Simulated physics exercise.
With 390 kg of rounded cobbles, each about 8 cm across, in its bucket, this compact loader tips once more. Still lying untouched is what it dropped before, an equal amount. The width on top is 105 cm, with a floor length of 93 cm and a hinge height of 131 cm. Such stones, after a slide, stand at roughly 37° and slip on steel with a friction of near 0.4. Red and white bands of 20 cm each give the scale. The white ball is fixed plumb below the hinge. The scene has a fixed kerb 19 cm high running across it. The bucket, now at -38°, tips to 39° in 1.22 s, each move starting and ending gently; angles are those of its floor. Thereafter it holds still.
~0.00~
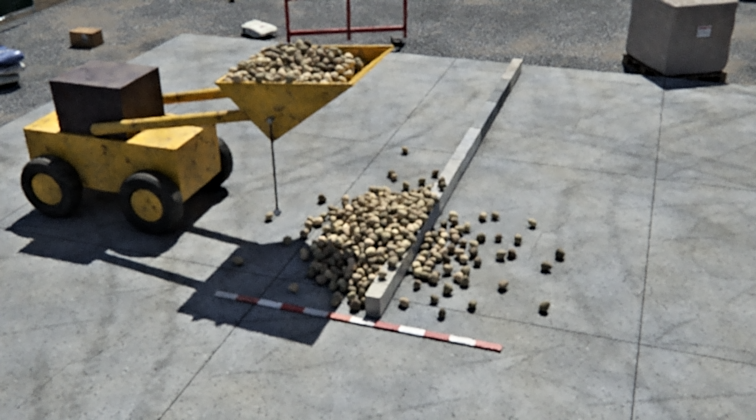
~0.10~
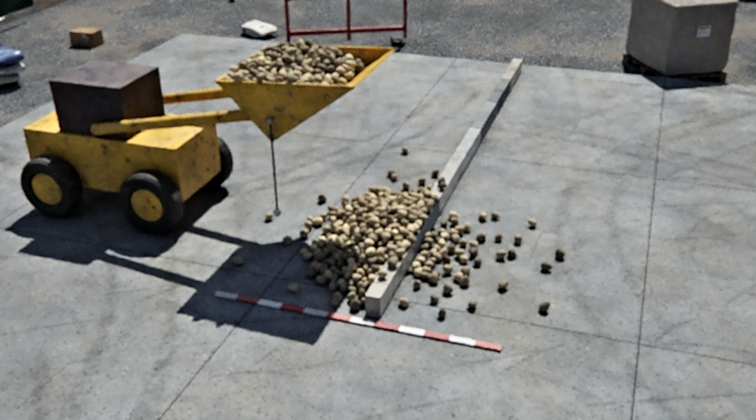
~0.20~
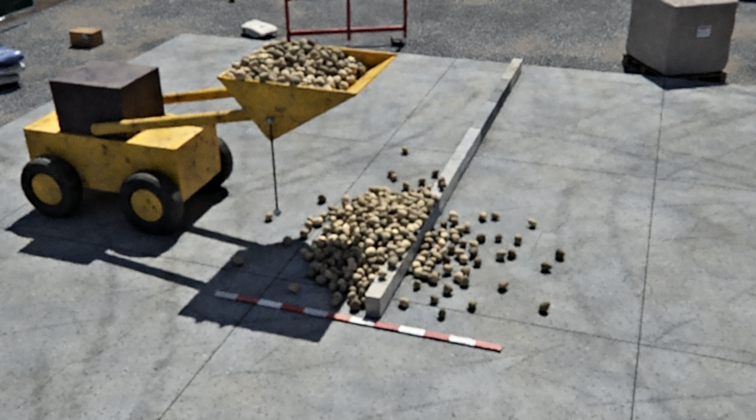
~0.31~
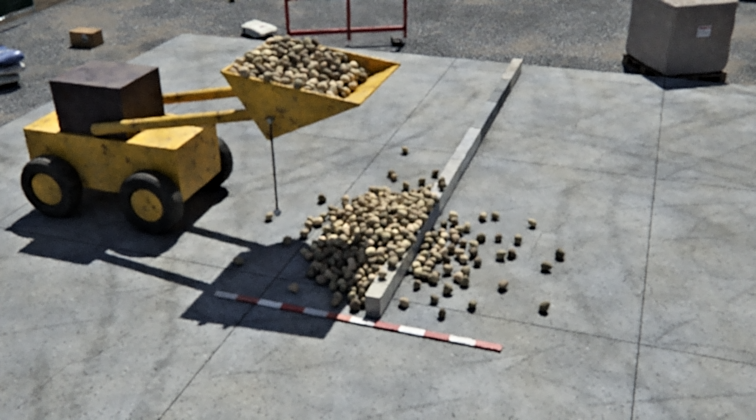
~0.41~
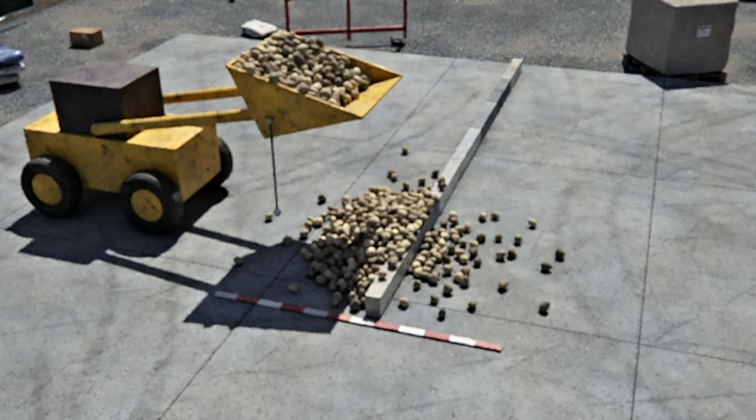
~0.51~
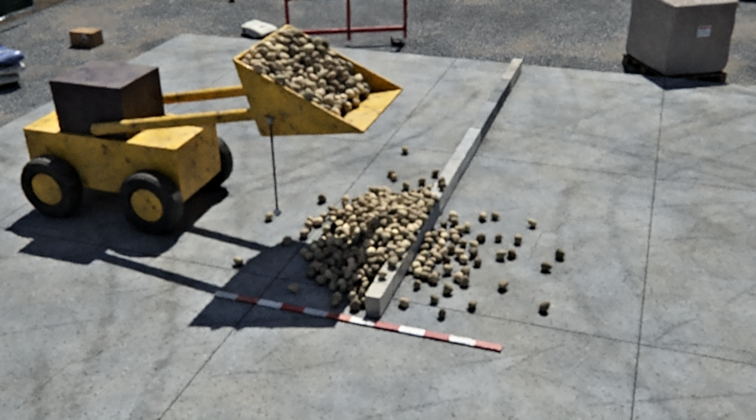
At first, a yellow loader on the left holds a bucket heaped with rounded stones above a paved yard, where more stones lie piled against and beyond a long kerb. Then the bucket gradually rotates, its right-hand lip lowering and its rear rising, while the stones shift inside and the pile below stays still.
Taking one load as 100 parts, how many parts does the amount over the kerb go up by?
43 parts.
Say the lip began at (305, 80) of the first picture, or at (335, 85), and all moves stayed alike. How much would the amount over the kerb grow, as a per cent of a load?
Some 0 percent, and then 20 percent.
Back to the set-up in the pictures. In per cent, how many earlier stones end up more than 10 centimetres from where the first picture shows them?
15 per cent.
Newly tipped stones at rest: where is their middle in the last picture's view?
In the last view, about pixel (401, 229).
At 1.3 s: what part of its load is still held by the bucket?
Near 55 per cent of the load is held.
After 0.9 s the floor is at 27°; in per cent of one load, 99 in the bucket, 91 on this side of the kerb, 11 over the kerb; the foremost stones are at (527, 259).
After 1.3 s the floor is at 39°; in per cent of one load, 53 in the bucket, 137 on this side of the kerb, 11 over the kerb; the foremost stones are at (527, 259).
After 1.7 s the floor is at 39°; in per cent of one load, 11 in the bucket, 158 on this side of the kerb, 32 over the kerb; the foremost stones are at (527, 259).
After 4.2 s the floor is at 39°; in per cent of one load, 0 in the bucket, 147 on this side of the kerb, 54 over the kerb; the foremost stones are at (577, 268). Net gain over the kerb, 43.
